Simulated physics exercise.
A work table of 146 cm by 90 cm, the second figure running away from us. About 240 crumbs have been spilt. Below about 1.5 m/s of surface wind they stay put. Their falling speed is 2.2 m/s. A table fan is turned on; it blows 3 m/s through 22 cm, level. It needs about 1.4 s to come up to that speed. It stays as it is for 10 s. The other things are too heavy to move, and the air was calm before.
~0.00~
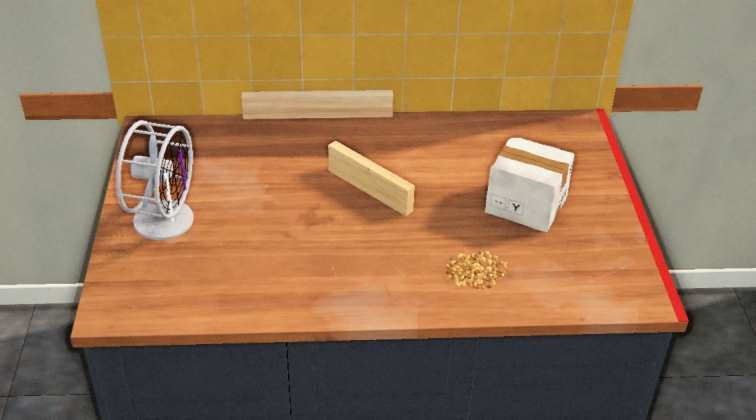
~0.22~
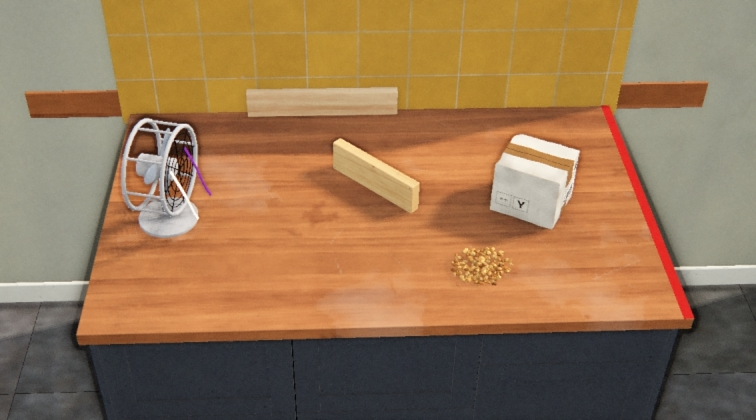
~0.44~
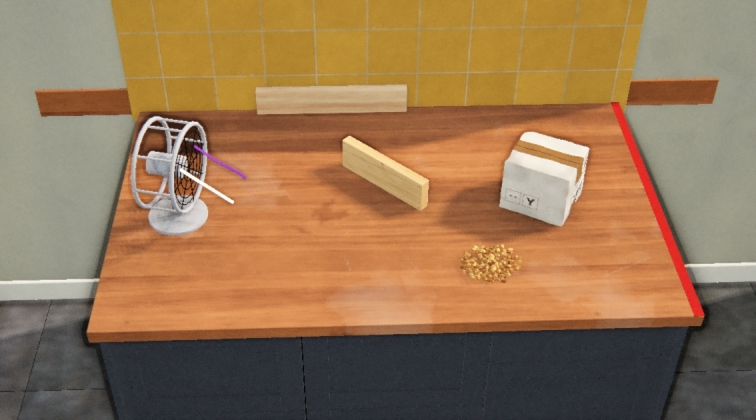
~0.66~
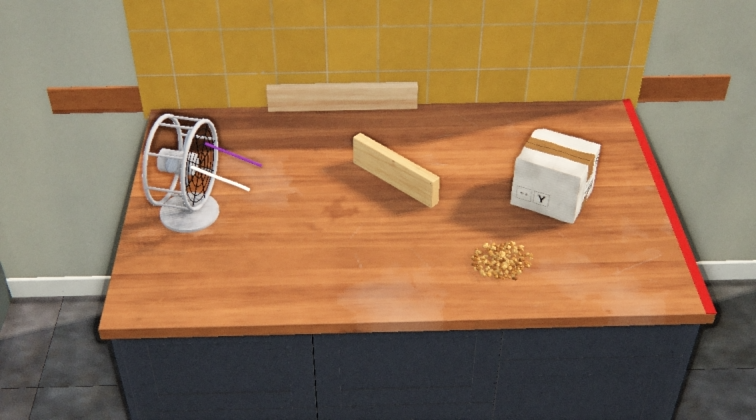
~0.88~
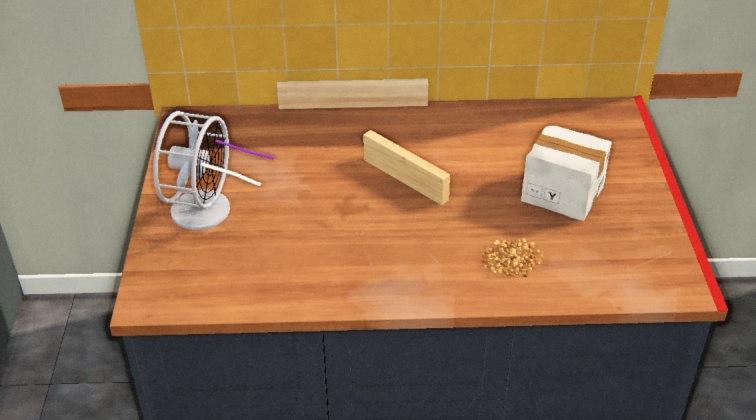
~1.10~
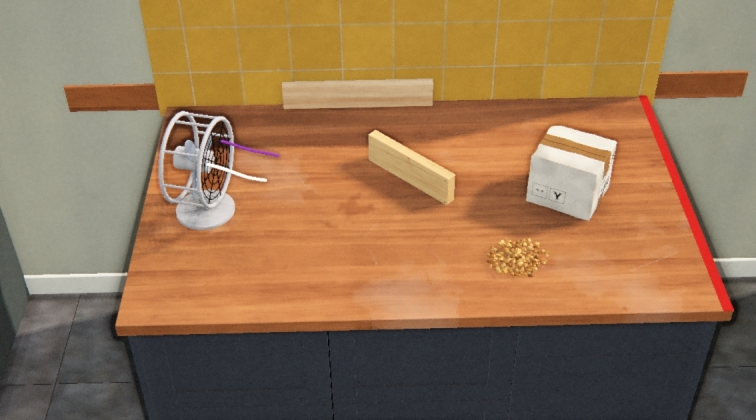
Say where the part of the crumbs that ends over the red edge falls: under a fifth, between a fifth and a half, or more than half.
Of the crumbs, more than half end over the red edge.
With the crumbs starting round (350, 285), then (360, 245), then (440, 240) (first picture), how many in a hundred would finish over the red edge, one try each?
In turn about 5 %, 90 %, 70 %.
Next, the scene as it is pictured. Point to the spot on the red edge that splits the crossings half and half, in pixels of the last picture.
Around (725, 289).
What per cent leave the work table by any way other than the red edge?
Near 15 %.
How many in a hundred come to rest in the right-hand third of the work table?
Near 0 %.
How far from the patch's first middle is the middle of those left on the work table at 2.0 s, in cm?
About 25 cm.
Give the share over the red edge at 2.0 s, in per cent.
Near 1 %.
After 2.0 s the count stands so, 1 % are over the red edge; the middle of those still in play is near (611, 271).
After 3.2 s the count stands so, 83 % are over the red edge.
After 5.5 s the count stands so, 86 % are over the red edge.
After 10.0 s, at the end, 87 % are over the red edge.
